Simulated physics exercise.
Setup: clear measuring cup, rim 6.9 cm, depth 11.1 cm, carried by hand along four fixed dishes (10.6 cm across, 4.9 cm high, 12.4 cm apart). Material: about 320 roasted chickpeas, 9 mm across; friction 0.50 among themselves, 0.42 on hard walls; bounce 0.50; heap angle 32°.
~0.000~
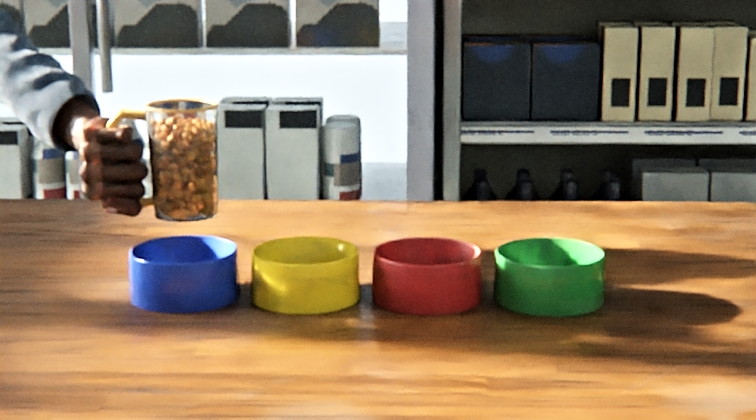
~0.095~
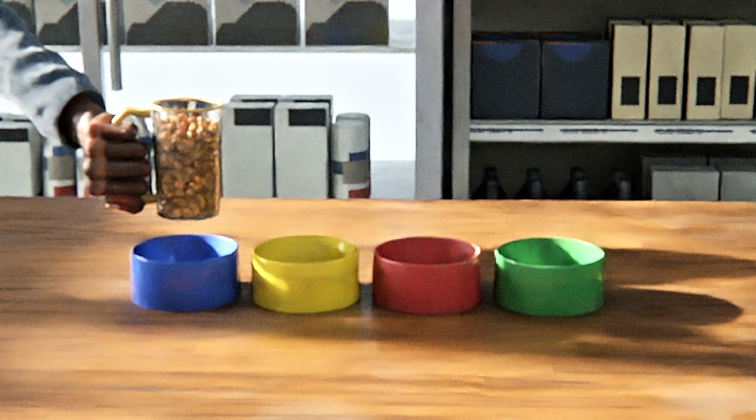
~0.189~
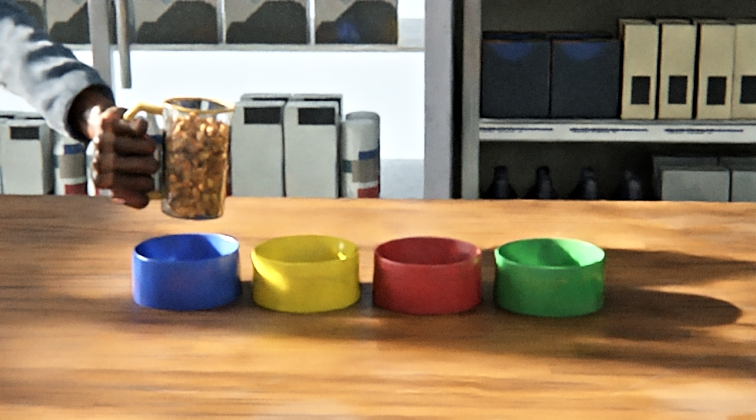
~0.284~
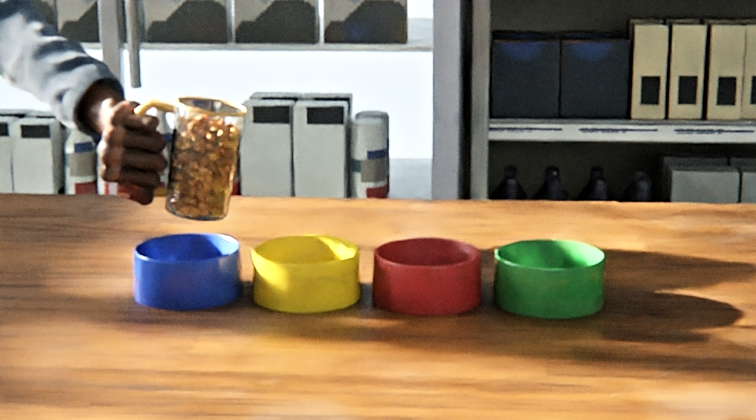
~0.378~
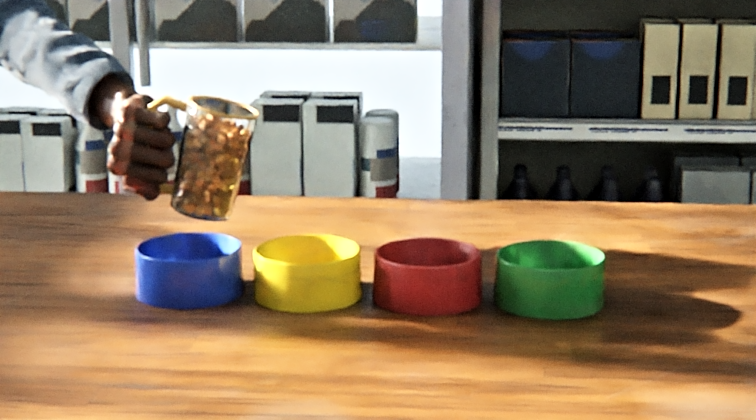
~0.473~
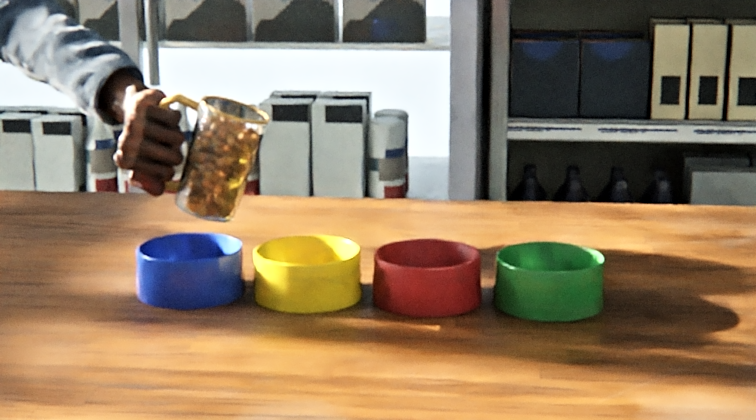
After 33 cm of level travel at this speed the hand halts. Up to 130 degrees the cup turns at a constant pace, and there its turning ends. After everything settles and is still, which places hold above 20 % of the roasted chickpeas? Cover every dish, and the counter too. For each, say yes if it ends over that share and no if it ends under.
Result: Red: I expect it will get more than a fifth of the pieces; blue: I expect it will get a fifth or less of the pieces; green: I expect it will get a fifth or less of the pieces; yellow: I expect it will get a fifth or less of the pieces; counter: I expect it will get a fifth or less of the pieces.
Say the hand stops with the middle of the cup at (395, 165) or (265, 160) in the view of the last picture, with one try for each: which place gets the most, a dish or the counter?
First try: Red; second try: Yellow.
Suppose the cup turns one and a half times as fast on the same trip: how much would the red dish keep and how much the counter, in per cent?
Shares: Red at 70; counter at 30.
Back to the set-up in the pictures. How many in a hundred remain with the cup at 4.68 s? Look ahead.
About 0 percent of the load.
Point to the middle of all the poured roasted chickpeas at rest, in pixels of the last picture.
I'd put it at about (440, 278).
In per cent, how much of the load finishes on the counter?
Roughly 5 in a hundred.
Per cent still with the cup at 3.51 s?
0 %.
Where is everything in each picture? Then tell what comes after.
The first frame shows cup at (184, 160), tilt 0 degrees, lip at (216, 106), moved 0.0 cm; middle of the pieces at (187, 169); blue dish at (184, 250); yellow dish at (305, 251); red dish at (427, 252); green dish at (550, 253).
The second frame shows cup at (188, 159), tilt 2 degrees, lip at (222, 106), moved 0.3 cm; middle of the pieces at (191, 169).
The third frame shows cup at (196, 159), tilt 6 degrees, lip at (233, 109), moved 1.0 cm; middle of the pieces at (198, 168).
The fourth frame shows cup at (204, 159), tilt 10 degrees, lip at (245, 113), moved 1.7 cm; middle of the pieces at (205, 169).
The fifth frame shows cup at (212, 159), tilt 15 degrees, lip at (257, 116), moved 2.4 cm; middle of the pieces at (213, 169).
The sixth frame shows cup at (220, 160), tilt 19 degrees, lip at (267, 121), moved 3.1 cm; middle of the pieces at (220, 170); blue dish at (190, 247); yellow dish at (307, 250); red dish at (427, 254); green dish at (550, 257). Its pace works out near 45 degrees a second; the hand travels 8 cm a second.
After 2.30 s, tilt 102 degrees; cup holds 95 %.
After 3.51 s, tilt 130 degrees; cup holds 0 %, red 95 %.
After 4.68 s, tilt 130 degrees; cup holds 0 %, red 95 %.
At rest (5.0 s), red 95 %, blue 0 %, green 0 %, yellow 0 %, counter 5 %.
